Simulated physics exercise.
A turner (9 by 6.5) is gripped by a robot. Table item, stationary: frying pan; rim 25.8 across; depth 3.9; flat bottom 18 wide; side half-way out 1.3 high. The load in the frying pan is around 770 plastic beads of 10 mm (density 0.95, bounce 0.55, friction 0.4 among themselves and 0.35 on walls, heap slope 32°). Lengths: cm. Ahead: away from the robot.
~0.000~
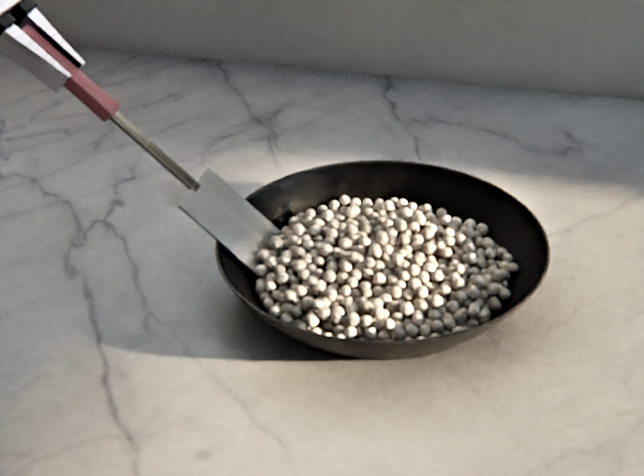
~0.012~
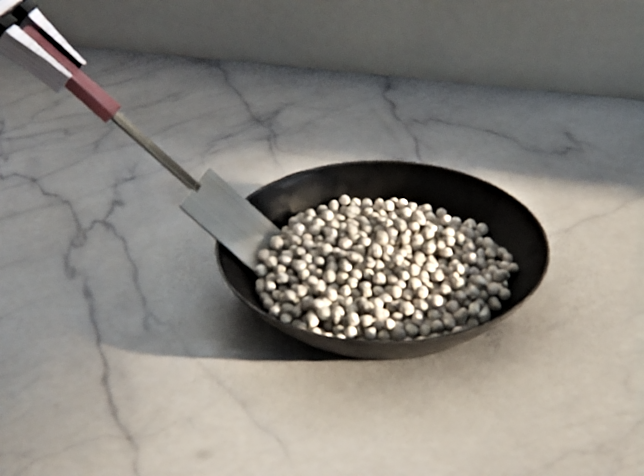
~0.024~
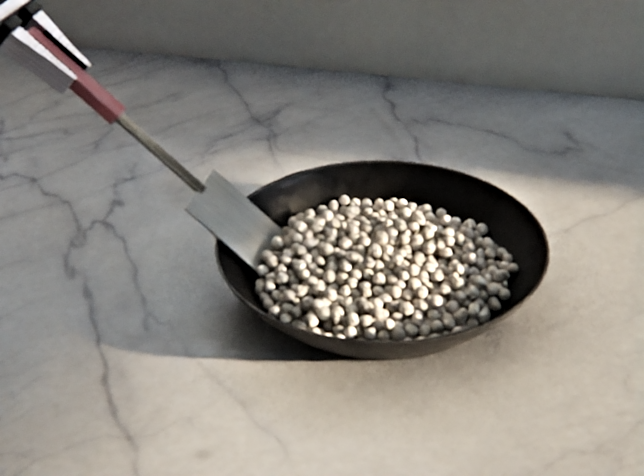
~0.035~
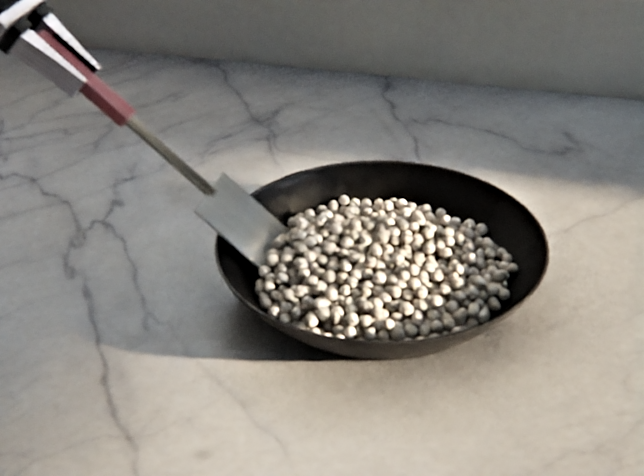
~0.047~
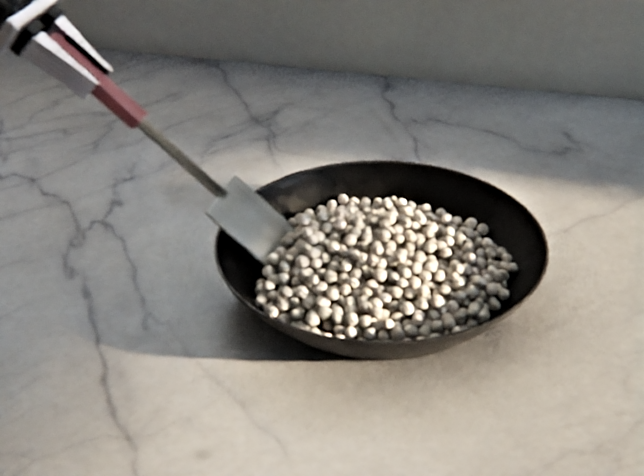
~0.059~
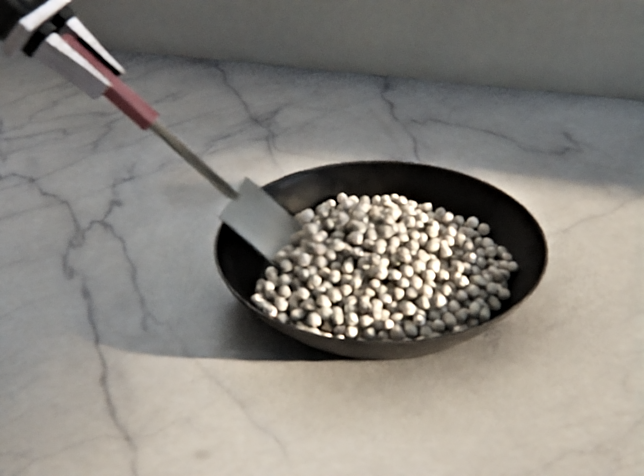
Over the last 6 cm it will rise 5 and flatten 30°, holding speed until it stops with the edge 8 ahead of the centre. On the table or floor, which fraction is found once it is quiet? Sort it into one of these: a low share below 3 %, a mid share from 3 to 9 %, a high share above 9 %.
A high share, above 9 %.
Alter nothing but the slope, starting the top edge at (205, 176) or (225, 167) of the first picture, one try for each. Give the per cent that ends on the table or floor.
Close to 10 and 10 percent respectively.
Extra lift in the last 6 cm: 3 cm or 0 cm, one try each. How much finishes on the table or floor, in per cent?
I'd put it near 5 in a hundred, then near 0 in a hundred.
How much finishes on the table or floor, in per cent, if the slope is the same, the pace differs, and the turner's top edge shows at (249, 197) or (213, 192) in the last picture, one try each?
About 15 and 0 per cent.
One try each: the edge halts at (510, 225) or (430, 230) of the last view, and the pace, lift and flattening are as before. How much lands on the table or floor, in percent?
The two tries give near 20 and near 5 in a hundred.
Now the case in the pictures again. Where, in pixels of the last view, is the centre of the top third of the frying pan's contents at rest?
It is centred around (468, 273).
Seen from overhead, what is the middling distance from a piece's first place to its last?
Level distance of roughly 2 cm.
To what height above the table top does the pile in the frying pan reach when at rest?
Some 4.5 cm.
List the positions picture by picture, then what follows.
The turner top edge at (193, 186), sloping 42°; upper third of the load around (372, 260), from x 260 to 515, top at y 200; 767 in the frying pan, in the first picture.
The turner top edge at (194, 186), sloping 42°; upper third of the load around (372, 260), from x 260 to 515, top at y 200, in the second picture.
The turner top edge at (199, 188), sloping 42°; upper third of the load around (369, 259), from x 260 to 515, top at y 200, in the third picture.
The turner top edge at (209, 191), sloping 42°; upper third of the load around (366, 258), from x 260 to 515, top at y 200, in the fourth picture.
The turner top edge at (220, 193), sloping 42°; upper third of the load around (364, 255), from x 260 to 515, top at y 200, in the fifth picture.
The turner top edge at (232, 195), sloping 42°; upper third of the load around (365, 254), from x 255 to 515, top at y 200; 767 in the frying pan, in the sixth picture.
After 0.11 s, sloping 42°, highest piece 7 above the table; 767 in the frying pan.
After 0.16 s, sloping 33°, highest piece 6 above the table; 767 in the frying pan.
After 0.39 s, sloping 12°, highest piece 5 above the table; 670 in the frying pan, 93 on the table or floor, 4 on the blade or in flight.
After 1.44 s, sloping 12°, highest piece 4 above the table; 668 in the frying pan, 99 on the table or floor.
In the end, 668 in the frying pan, 99 on the table or floor. That is 13 % on the table or floor.
